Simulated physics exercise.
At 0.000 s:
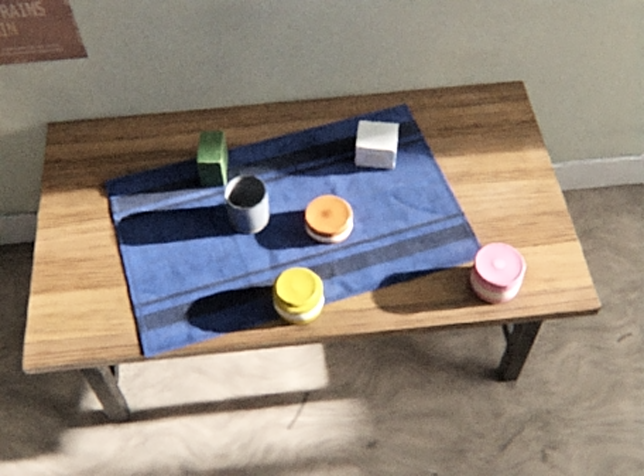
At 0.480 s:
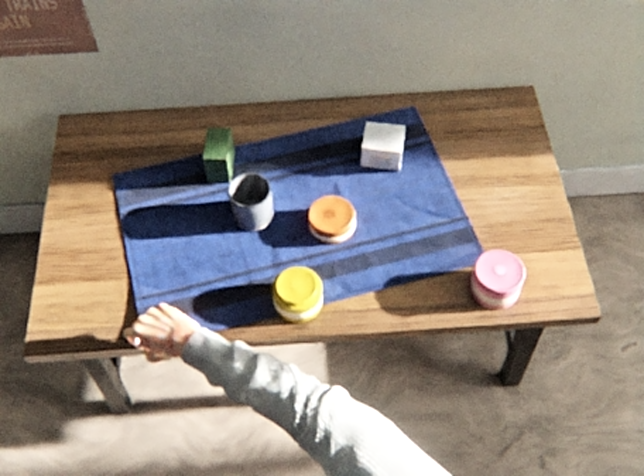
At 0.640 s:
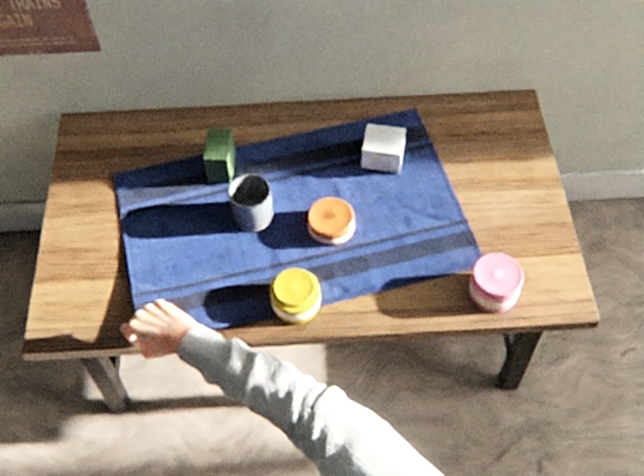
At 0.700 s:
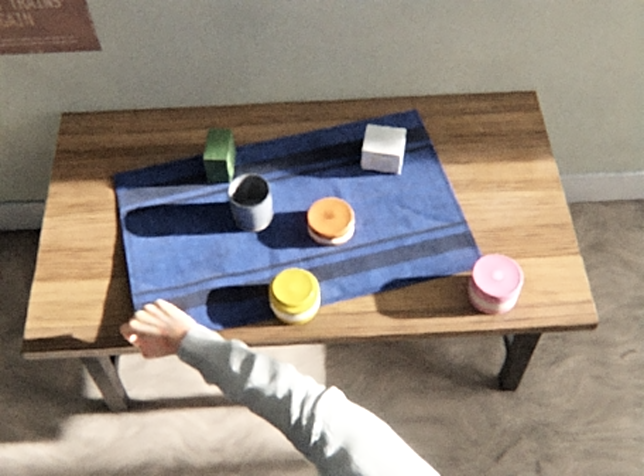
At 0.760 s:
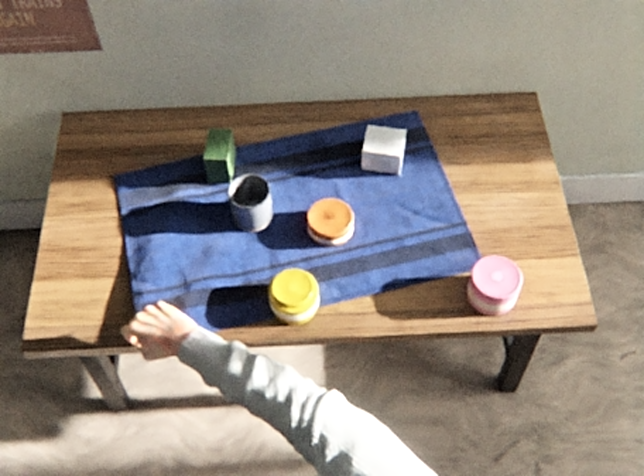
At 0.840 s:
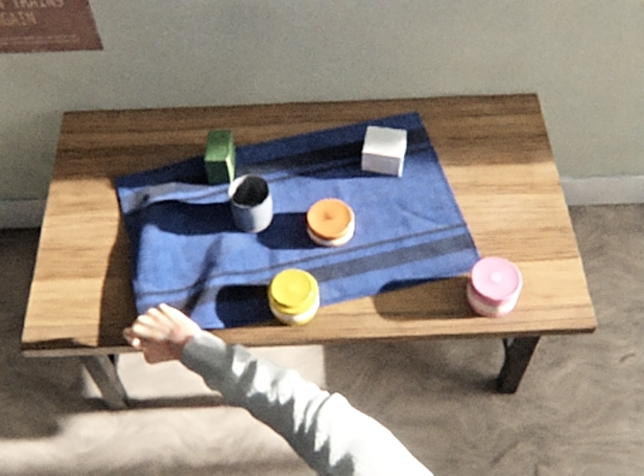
To begin with, a blue cloth lies on a wooden table beneath a grey mug, white carton, green block, orange tin and yellow jar, with a pink tin near its right corner. Then a grey-sleeved arm reaches in and grips the front left corner, and the cloth and objects barely shift.
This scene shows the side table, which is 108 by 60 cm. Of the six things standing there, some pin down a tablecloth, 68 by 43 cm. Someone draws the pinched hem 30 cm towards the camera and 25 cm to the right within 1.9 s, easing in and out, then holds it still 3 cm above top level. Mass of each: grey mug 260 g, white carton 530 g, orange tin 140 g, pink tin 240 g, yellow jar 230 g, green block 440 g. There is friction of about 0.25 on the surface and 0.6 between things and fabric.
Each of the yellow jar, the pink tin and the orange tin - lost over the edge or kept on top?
Yellow jar: Lost over the edge; pink tin: Kept on top; orange tin: Kept on top.
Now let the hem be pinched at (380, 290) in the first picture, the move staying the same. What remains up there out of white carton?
Result - white carton is still up there.
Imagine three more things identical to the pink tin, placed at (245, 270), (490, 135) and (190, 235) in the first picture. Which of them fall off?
Log, listed order - lost / kept / lost.
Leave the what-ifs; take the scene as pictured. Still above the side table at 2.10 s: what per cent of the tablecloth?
I'd estimate close to 70 per cent.
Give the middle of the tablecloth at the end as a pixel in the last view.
Near (325, 319).
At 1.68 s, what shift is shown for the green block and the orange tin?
I'd put the green block at some 15 centimetres and the orange tin at some 6 centimetres.
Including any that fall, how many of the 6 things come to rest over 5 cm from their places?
The number is 5.
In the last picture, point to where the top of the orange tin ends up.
Rest point, last frame: Approx. (369, 293).
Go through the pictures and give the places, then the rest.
Yellow jar (297, 286); pink tin (500, 264); orange tin (328, 214); tablecloth corners (146, 357) (106, 181) (406, 104), in the first frame.
Tablecloth corners (113, 175) (415, 106); grip (143, 347), in the second frame.
Tablecloth corners (114, 175) (416, 109); grip (140, 343), in the third frame.
Tablecloth corners (114, 175) (416, 110); grip (140, 343), in the fourth frame.
Tablecloth corners (115, 176) (417, 110); grip (140, 345), in the fifth frame.
Yellow jar (293, 287); pink tin (496, 278); orange tin (330, 217); tablecloth corners (115, 179) (417, 111); grip (142, 347), in the sixth frame.
At 1.3 s, 95 % of the tablecloth is still over the top; yellow jar 3 cm off its start, orange tin 1 cm off its start, green block 7 cm off its start.
At 1.7 s, 85 % of the tablecloth is still over the top; yellow jar 13 cm off its start, orange tin 6 cm off its start, green block 17 cm off its start.
At 2.1 s, 70 % of the tablecloth is still over the top; yellow jar over the edge, orange tin 12 cm off its start at (353, 266), green block 28 cm off its start at (203, 257).
At 2.5 s, 65 % of the tablecloth is still over the top; yellow jar over the edge, orange tin 15 cm off its start, green block 33 cm off its start.
At 4.1 s, 55 % of the tablecloth is still over the top; yellow jar over the edge, orange tin 19 cm off its start at (369, 293), pink tin 0 cm off its start at (497, 279), grey mug over the edge.
